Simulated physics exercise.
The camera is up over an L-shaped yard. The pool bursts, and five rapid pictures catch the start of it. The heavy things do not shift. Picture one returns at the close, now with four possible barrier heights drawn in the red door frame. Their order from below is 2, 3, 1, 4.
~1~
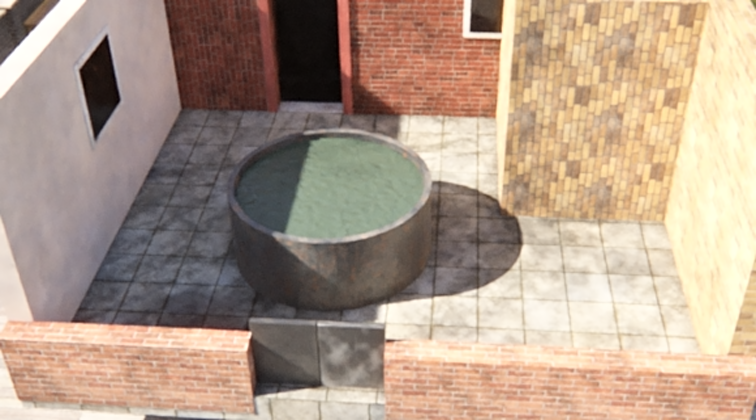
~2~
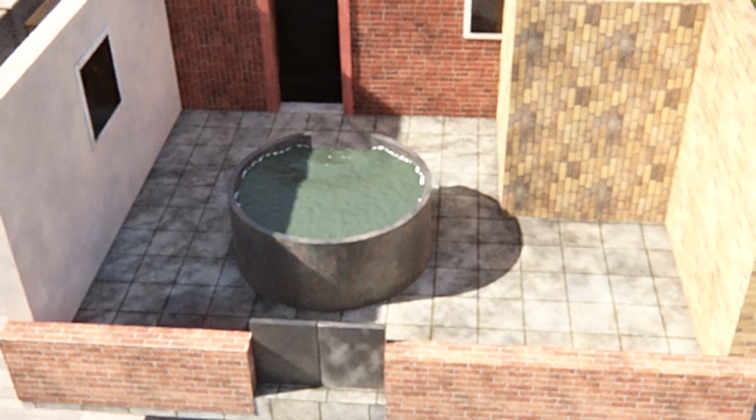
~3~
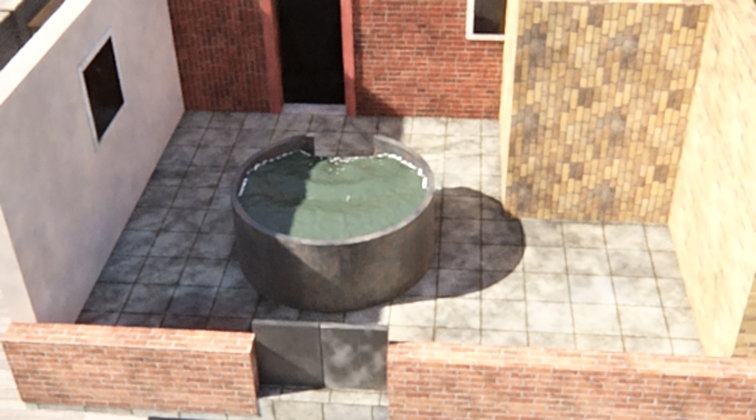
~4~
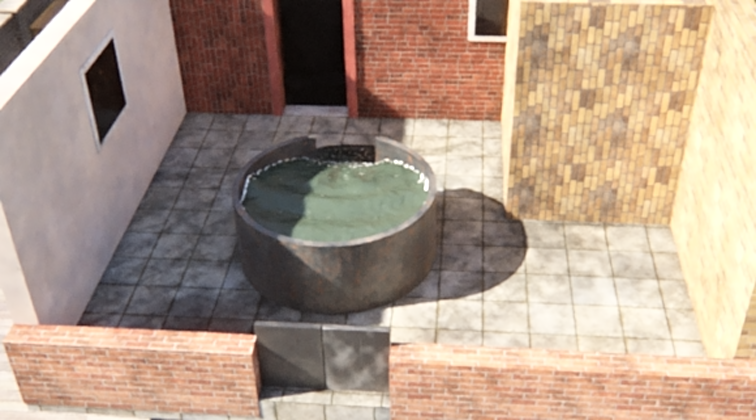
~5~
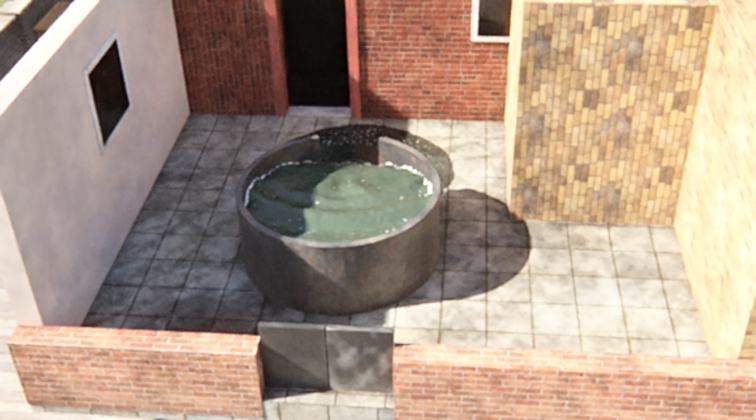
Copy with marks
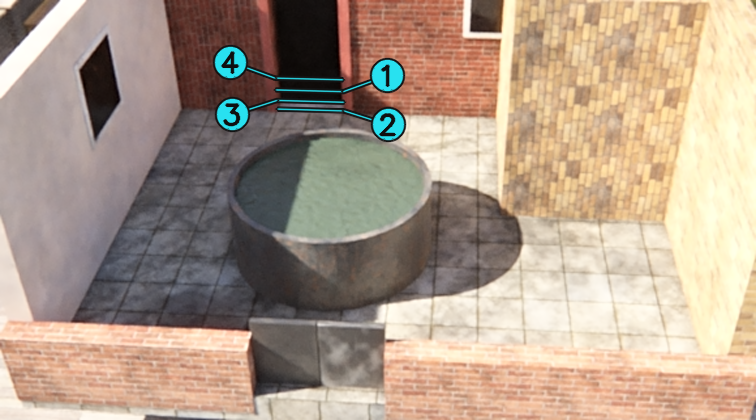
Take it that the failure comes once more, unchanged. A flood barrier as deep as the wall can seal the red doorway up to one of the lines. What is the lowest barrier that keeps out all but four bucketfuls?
It is 1.
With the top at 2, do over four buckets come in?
Yes.
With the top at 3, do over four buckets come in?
Yes, it does.
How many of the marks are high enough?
Two.
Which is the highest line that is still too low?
Here it is line 3.
On the marked copy, 1 at (309, 90); 2 at (310, 109); 3 at (310, 101); 4 at (308, 78); from the bottom up 2, 3, 1, 4.
With 1, a splash gets over, under a bucket.
With 2, dozens of bucketfuls pour in.
With 3, about 12 bucketfuls get in.
With 4, nothing gets over.
